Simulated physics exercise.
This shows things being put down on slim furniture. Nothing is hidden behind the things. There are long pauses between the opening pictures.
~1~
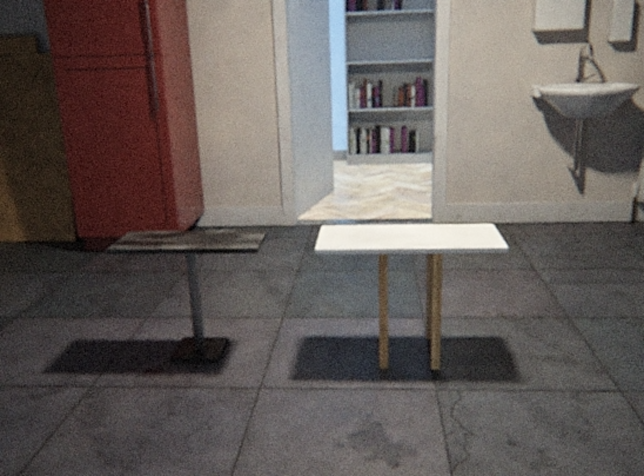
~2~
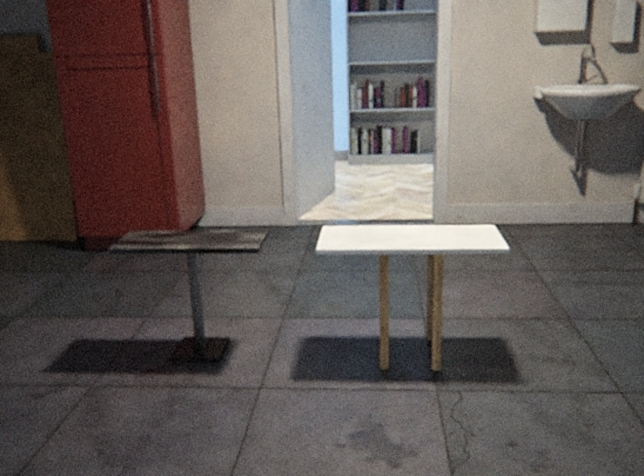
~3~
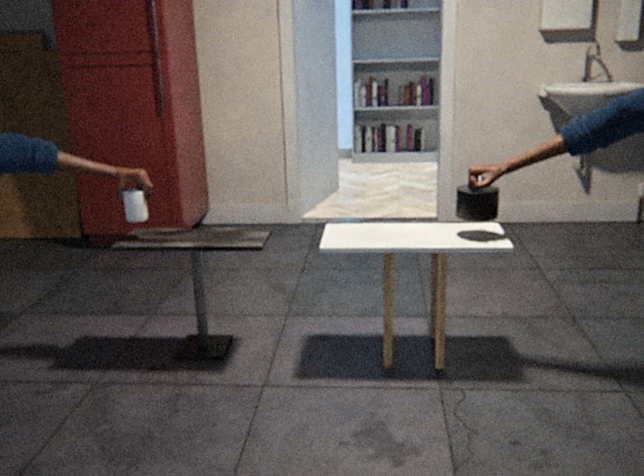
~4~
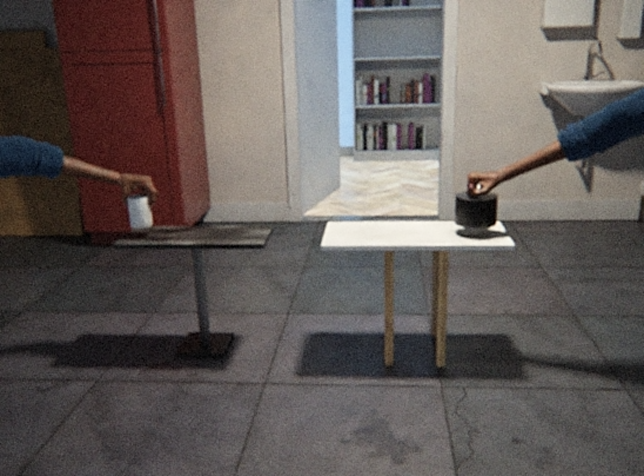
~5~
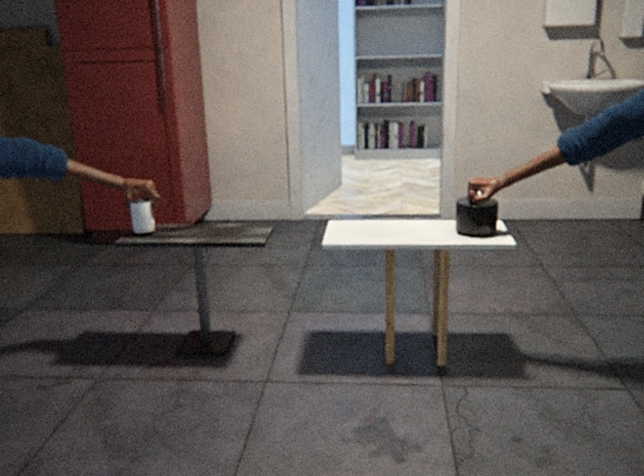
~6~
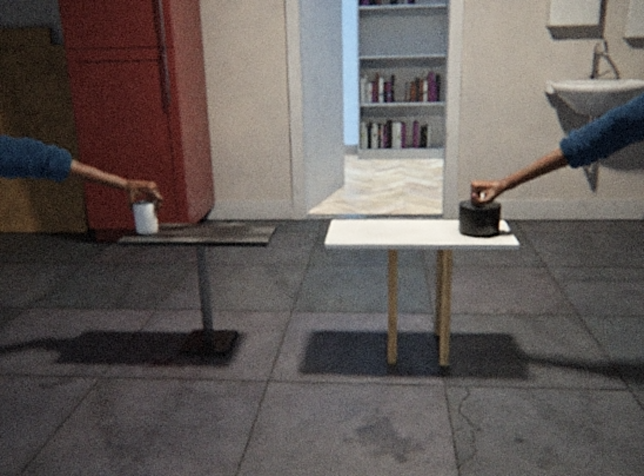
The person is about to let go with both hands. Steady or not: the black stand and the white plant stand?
In the end the black stand holds firm, the white plant stand overbalances.
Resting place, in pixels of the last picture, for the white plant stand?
Near (543, 276).
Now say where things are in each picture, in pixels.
Black stand (190, 242); white plant stand (408, 239), in the first picture.
White plant stand (410, 239), in the second picture.
Still on the way; black stand (195, 239); left beaker (135, 205), in the third picture.
Still on the way; white plant stand (415, 236); right weight (476, 209), in the fourth picture.
Still on the way; black stand (197, 235); left beaker (143, 216), in the fifth picture.
In place, still held; black stand (200, 235); white plant stand (419, 234); right weight (479, 218), in the sixth picture.
Then, 0.54 s past the last view, black stand at rest near (200, 235); white plant stand leaning 29° off how it started near (485, 236).
Then, 0.72 s past the last view, black stand at rest near (200, 235); white plant stand leaning 65° off how it started near (548, 274).
Finally, the black stand stays flat on its feet, near (200, 235); the white plant stand tips up, near (543, 276).
